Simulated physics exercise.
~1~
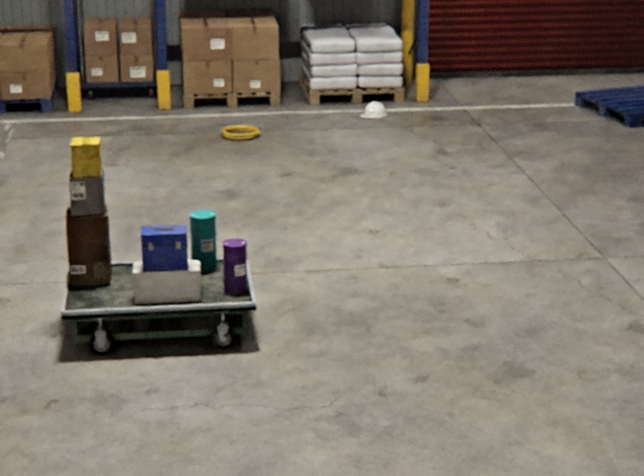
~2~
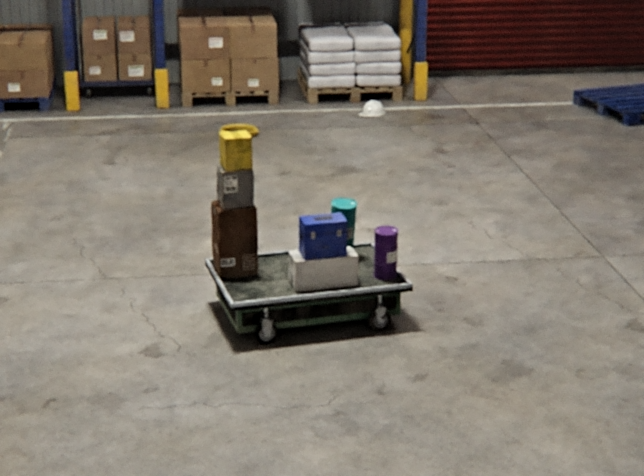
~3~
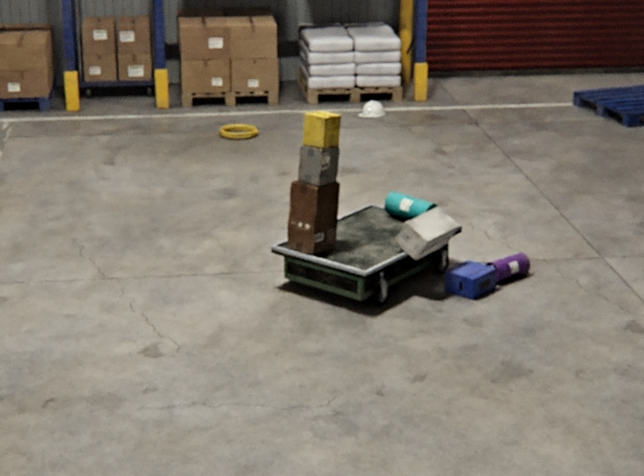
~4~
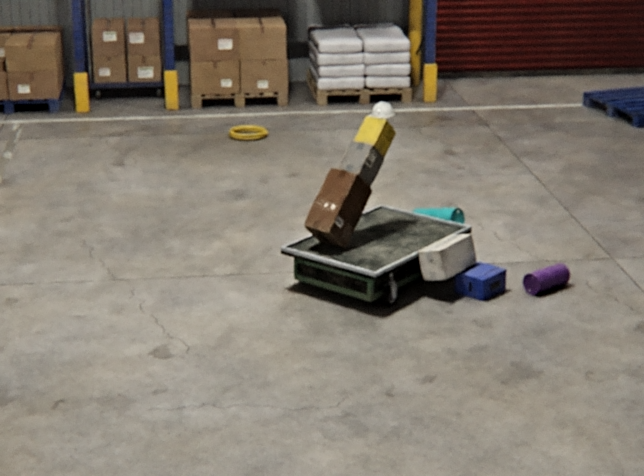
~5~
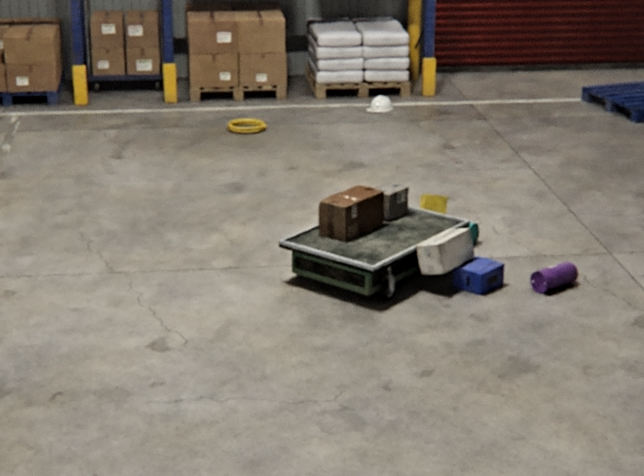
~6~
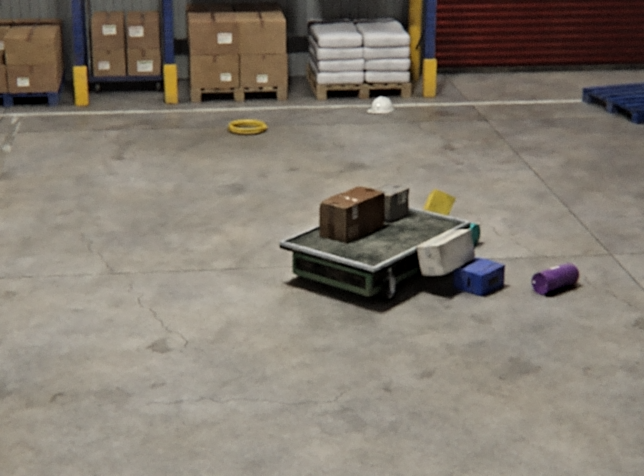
A cart loaded with boxes and canisters rolled right across a warehouse floor, turned and stopped, spilling the canisters, blue toolbox and white box; then its tall stack toppled, leaving the brown and grey boxes lying on deck and the yellow one beyond it.
